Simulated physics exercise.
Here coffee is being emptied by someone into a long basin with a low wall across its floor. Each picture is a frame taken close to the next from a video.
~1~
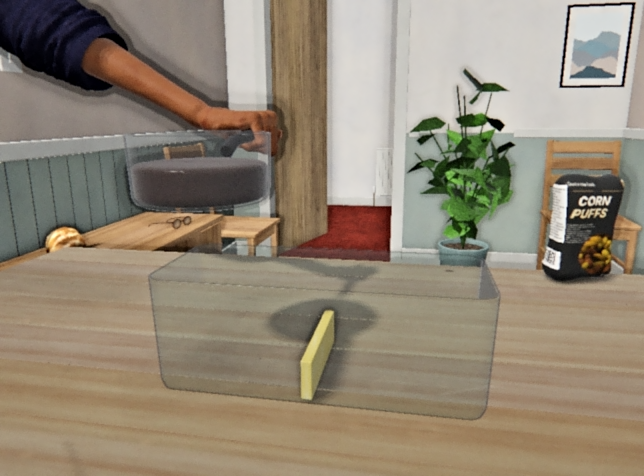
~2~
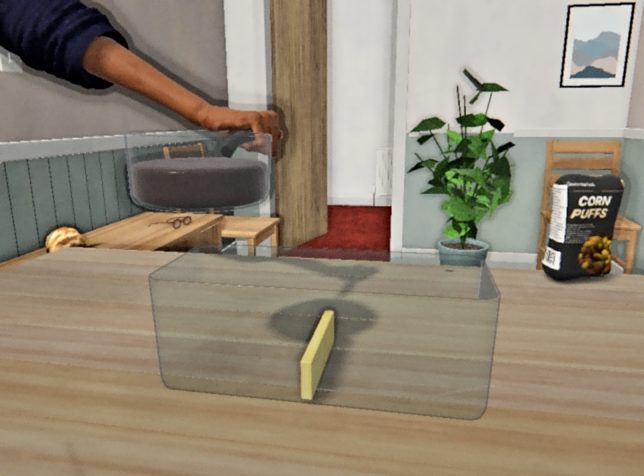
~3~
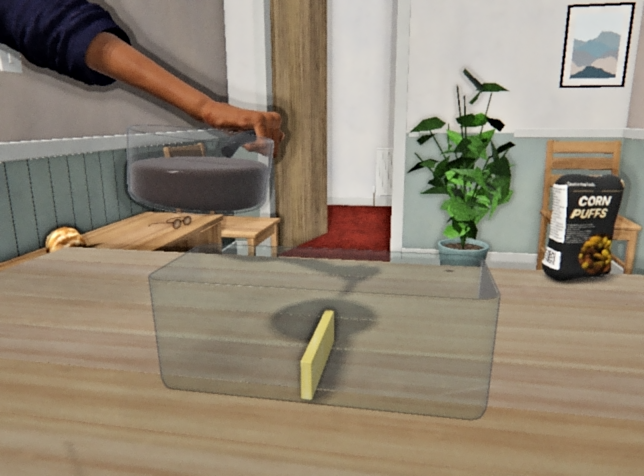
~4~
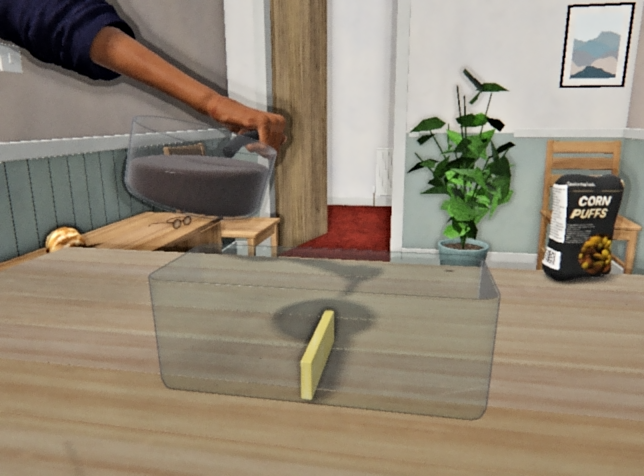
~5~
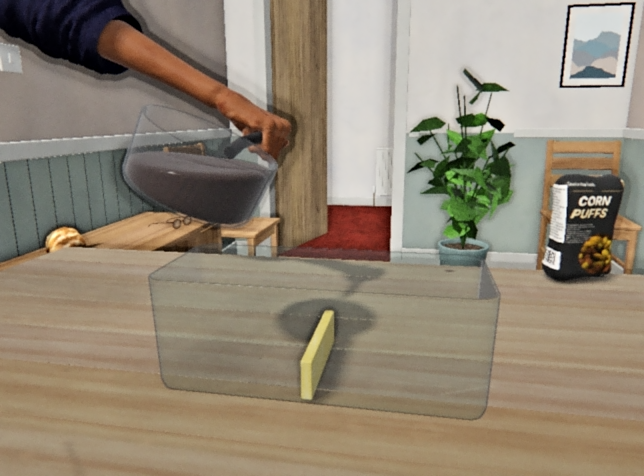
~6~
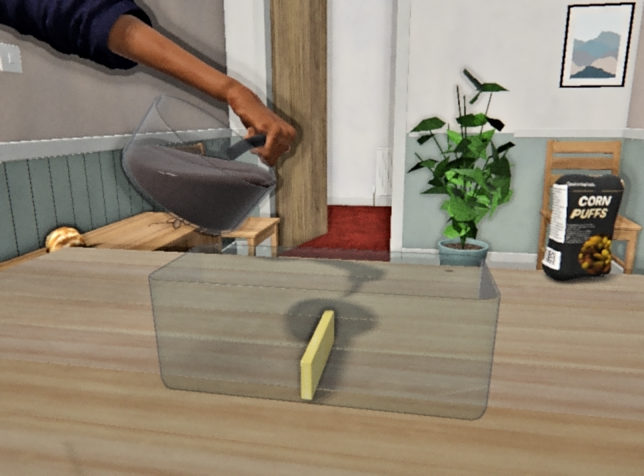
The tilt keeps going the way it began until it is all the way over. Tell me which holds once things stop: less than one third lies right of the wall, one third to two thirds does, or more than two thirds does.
Less than one third lies right of the wall.
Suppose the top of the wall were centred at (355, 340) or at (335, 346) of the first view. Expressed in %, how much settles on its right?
First try around 20 percent; second try around 25 percent.
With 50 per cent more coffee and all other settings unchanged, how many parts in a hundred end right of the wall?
It should come out close to 35 per cent.
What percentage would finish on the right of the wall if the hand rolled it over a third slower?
Estimate: Around 20 %.
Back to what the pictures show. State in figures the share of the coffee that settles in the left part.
Roughly 80 %.
A moment on, the saucepan is tipped right over and 14 per cent is still to pour, 56 is left of the wall and 2 right of it.
Next, the saucepan is tipped right over and 2 per cent is still to pour, 86 is left of the wall and 6 right of it.
Then the saucepan is tipped right over and 0 per cent is still to pour, 81 is left of the wall and 12 right of it.
Later the saucepan is tipped right over and 0 per cent is still to pour, 82 is left of the wall and 13 right of it.
In the end 82 per cent lies left of the wall, 14 right of it and 5 outside.
